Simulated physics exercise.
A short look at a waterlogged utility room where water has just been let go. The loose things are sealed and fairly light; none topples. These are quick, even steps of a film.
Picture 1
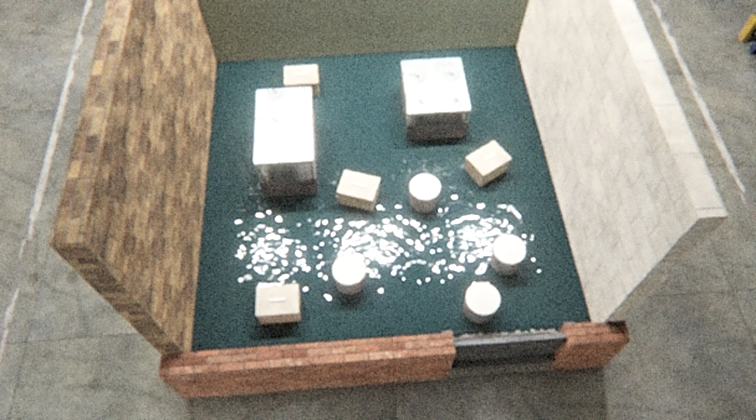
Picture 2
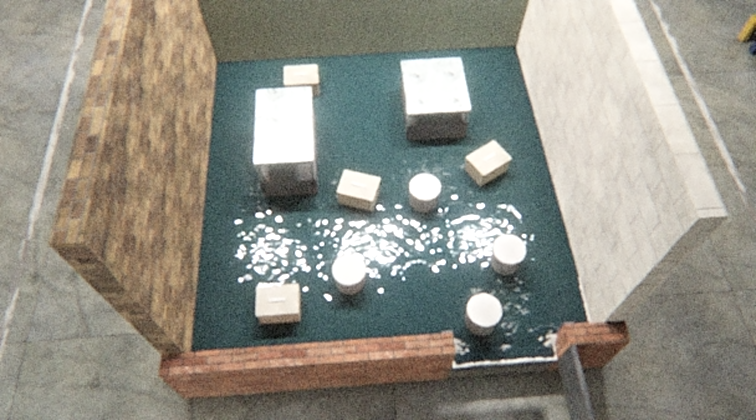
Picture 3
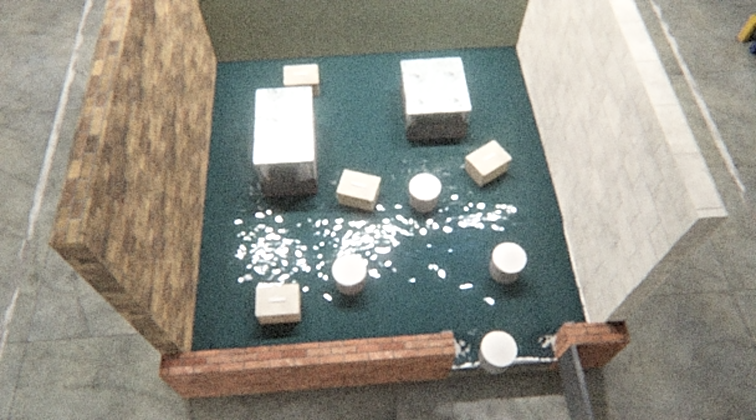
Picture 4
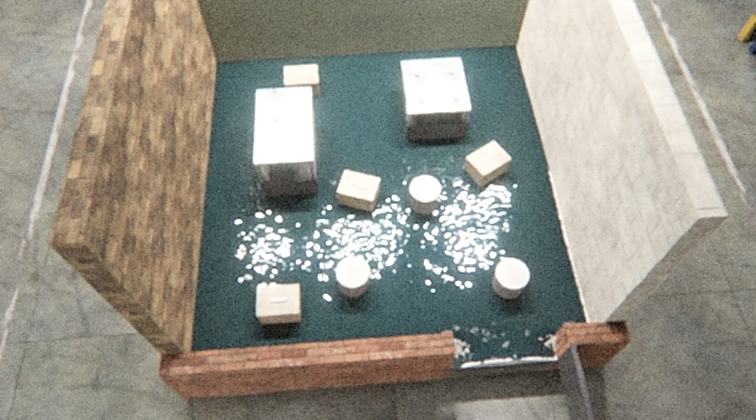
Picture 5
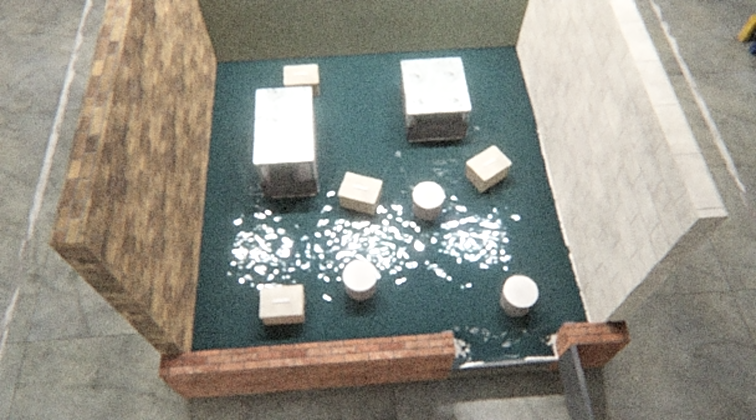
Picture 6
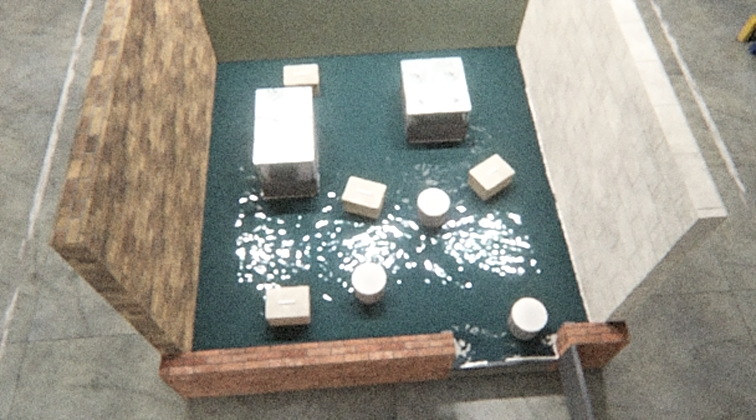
White pails drift toward the opened gate, one passing out through it, as pale boxes shift slightly.
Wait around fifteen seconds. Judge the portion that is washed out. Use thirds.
It is two thirds or more.
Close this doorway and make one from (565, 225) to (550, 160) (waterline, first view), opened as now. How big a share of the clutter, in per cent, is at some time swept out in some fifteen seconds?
About 60 per cent.
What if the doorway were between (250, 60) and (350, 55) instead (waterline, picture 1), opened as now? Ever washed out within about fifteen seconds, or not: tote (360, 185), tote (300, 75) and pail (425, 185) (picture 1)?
As listed: Through, yes, gone.
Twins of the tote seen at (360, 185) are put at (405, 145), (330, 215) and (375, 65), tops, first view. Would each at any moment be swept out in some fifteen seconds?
As listed: Kept in, washed out, inside.
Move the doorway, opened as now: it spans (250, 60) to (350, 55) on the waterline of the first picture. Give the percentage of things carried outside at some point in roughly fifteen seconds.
Near 40 in a hundred.
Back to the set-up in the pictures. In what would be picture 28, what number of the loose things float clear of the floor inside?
1 of them.
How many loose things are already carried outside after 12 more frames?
I count 4.
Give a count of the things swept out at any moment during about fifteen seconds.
The number is 7.
A moment on, 2 of 8 are out; 6 afloat.
Next, 4 of 8 are out; 4 afloat.
Later, 7 of 8 are out; 1 afloat.
In the end, 7 of 8 are out; 1 afloat.
